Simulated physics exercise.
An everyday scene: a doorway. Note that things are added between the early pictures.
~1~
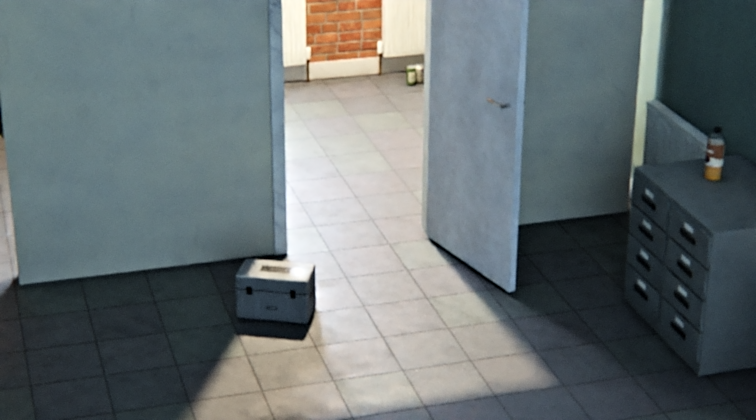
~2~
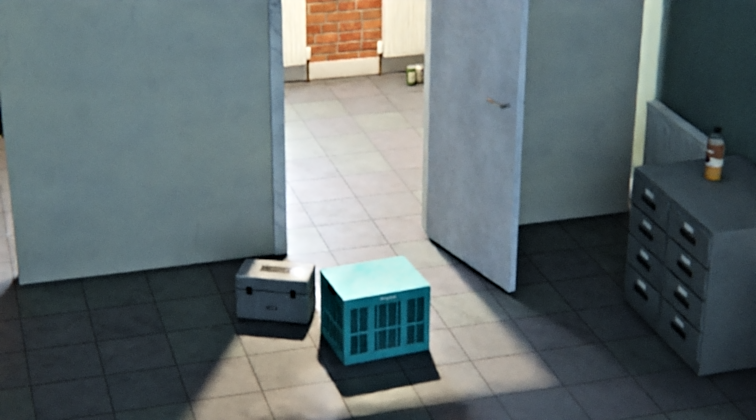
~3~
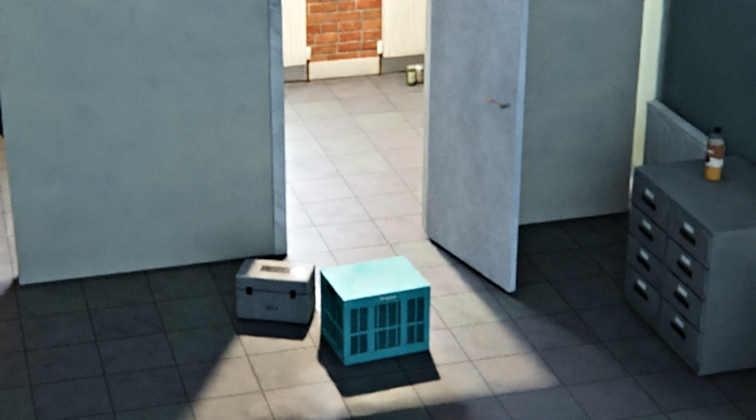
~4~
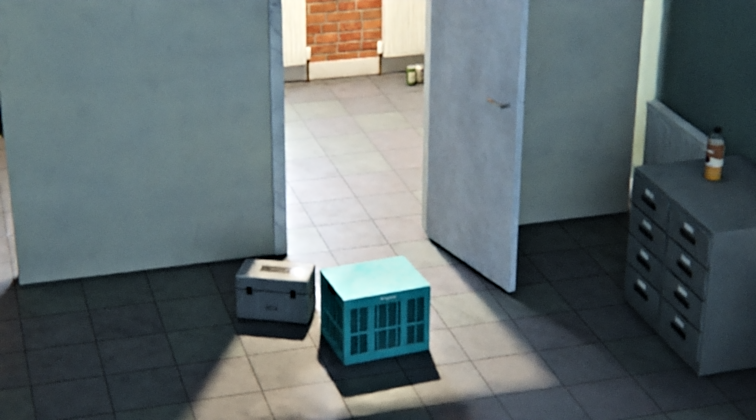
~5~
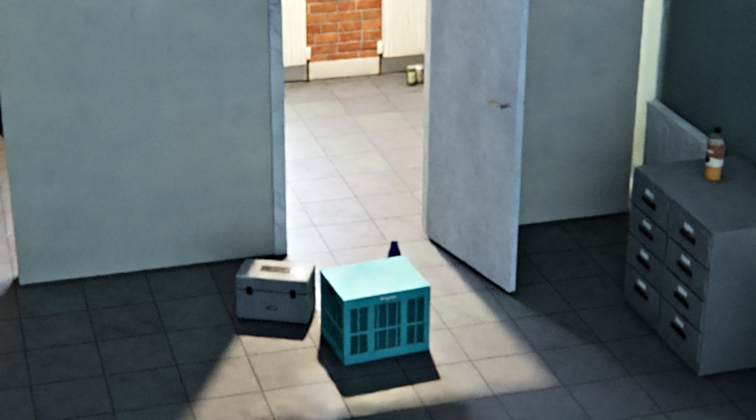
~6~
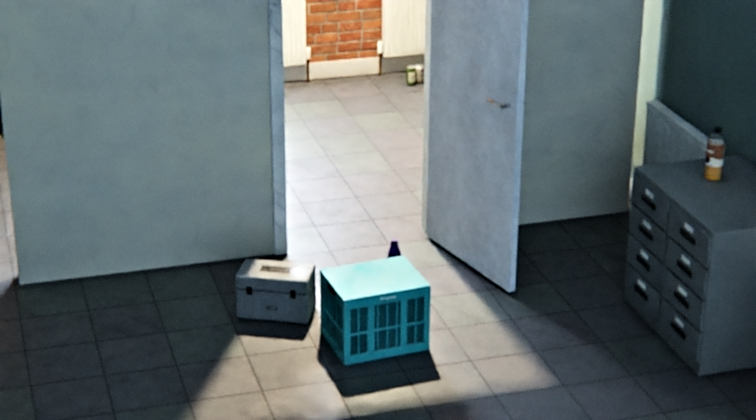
In a grey-walled, tiled room with a wide-open door, a grey toolbox sits on the floor; a turquoise chest appears beside it, then a small dark object shows behind the chest, while everything else stays still.
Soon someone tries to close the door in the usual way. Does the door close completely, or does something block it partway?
My bet is the door will touch the frame.
Then, 1.80 s past the last view, door 44° open; purple bottle displaced well along near (362, 257).
Then, 2.70 s past the last view, door 12° open; purple bottle displaced well along near (315, 237).
Finally, door 0° open; down or leaning hard on the floor, purple bottle; the other 2 still in place. Final places as the last picture's camera would see them, purple bottle near (307, 228).
